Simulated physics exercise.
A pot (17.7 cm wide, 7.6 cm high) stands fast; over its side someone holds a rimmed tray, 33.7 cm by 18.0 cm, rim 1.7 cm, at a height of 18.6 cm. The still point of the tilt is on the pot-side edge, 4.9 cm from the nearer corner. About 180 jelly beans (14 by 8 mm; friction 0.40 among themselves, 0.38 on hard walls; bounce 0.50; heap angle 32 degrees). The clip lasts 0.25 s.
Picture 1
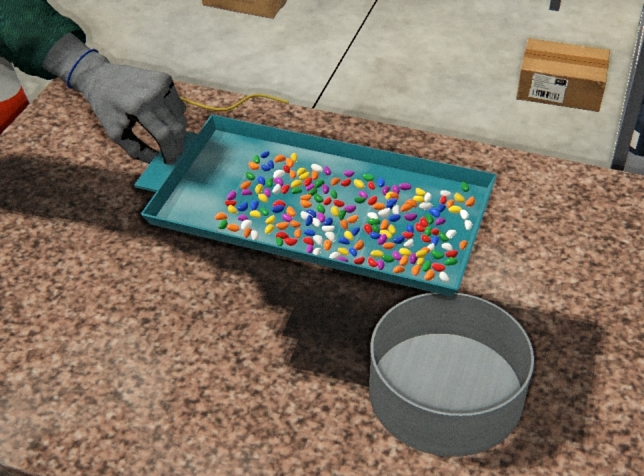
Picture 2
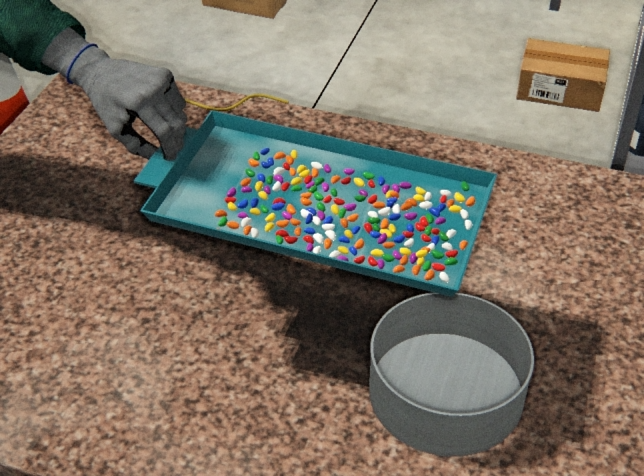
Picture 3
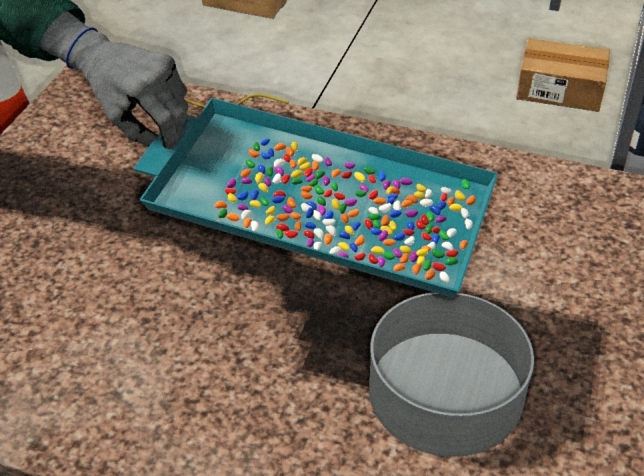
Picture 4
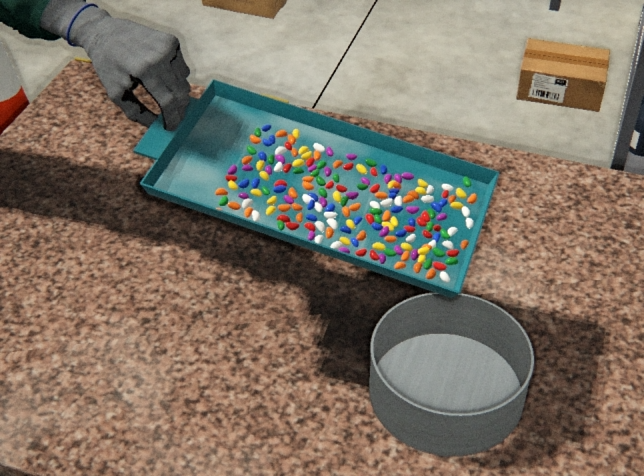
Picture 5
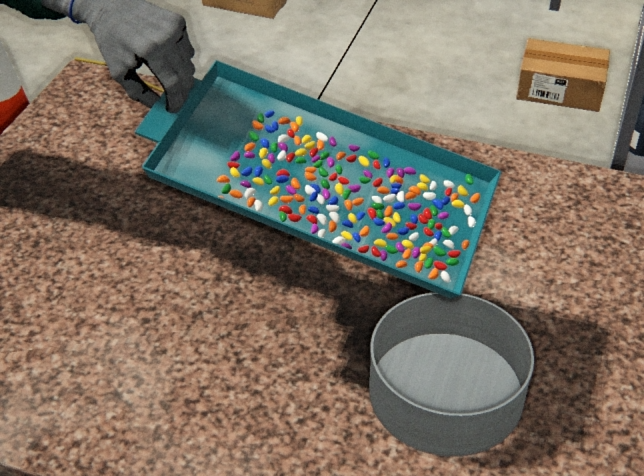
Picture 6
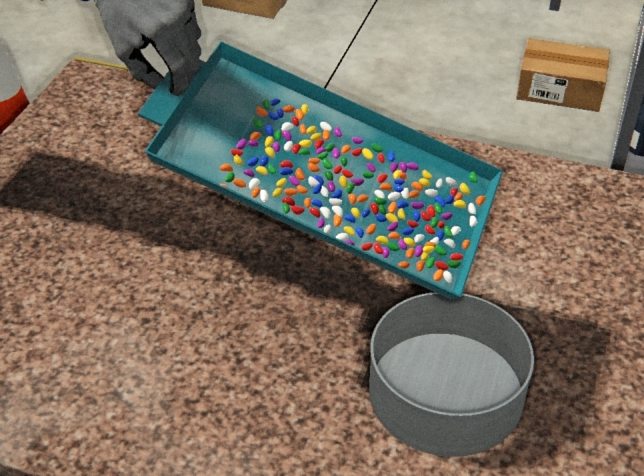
Speckled stone counter, a gray-gloved hand steadily raising the left end of a teal tray of colorful jelly beans beside a metal pot.
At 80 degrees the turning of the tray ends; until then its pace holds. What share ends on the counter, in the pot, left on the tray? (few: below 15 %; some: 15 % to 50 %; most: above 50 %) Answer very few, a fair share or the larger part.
On the counter: A fair share; in the pot: The larger part; left on the tray: Very few.
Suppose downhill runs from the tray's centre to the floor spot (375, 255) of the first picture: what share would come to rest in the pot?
About 95 per cent.
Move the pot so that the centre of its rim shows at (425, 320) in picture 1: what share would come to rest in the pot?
Some 25 per cent.
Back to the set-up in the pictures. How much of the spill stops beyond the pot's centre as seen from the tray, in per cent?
Roughly 100 per cent.
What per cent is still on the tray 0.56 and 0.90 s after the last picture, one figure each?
In turn: 60, 15.
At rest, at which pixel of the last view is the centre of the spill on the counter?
Near (592, 470).
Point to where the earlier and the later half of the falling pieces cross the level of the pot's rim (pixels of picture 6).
At about (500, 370), then at (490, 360).
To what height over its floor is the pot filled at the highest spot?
About 2.0 cm.
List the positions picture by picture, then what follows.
The first frame shows tray tilt 0 degrees, front corners at (149, 212) and (453, 284); middle of the pieces at (342, 214); pot at (452, 350).
The second frame shows tray tilt 1 degrees, front corners at (149, 208) and (453, 284); middle of the pieces at (342, 213).
The third frame shows tray tilt 4 degrees, front corners at (148, 197) and (454, 285), lowest corner right front; middle of the pieces at (343, 208).
The fourth frame shows tray tilt 8 degrees, front corners at (149, 182) and (455, 286), lowest corner right front; middle of the pieces at (344, 201).
The fifth frame shows tray tilt 13 degrees, front corners at (150, 165) and (456, 288), lowest corner right front; middle of the pieces at (346, 194).
The sixth frame shows tray tilt 18 degrees, front corners at (154, 150) and (457, 289), lowest corner right front; middle of the pieces at (350, 188); pot at (452, 350).
Then, 0.34 s after the last picture, tilt 48 degrees; the tray holds 100 %, the pot 0 %.
Then, 0.56 s after the last picture, tilt 68 degrees; the tray holds 60 %, the pot 5 %.
Then, 0.90 s after the last picture, tilt 80 degrees; the tray holds 15 %, the pot 55 %.
In the end, counter 25 %, pot 75 %, tray 0 %.
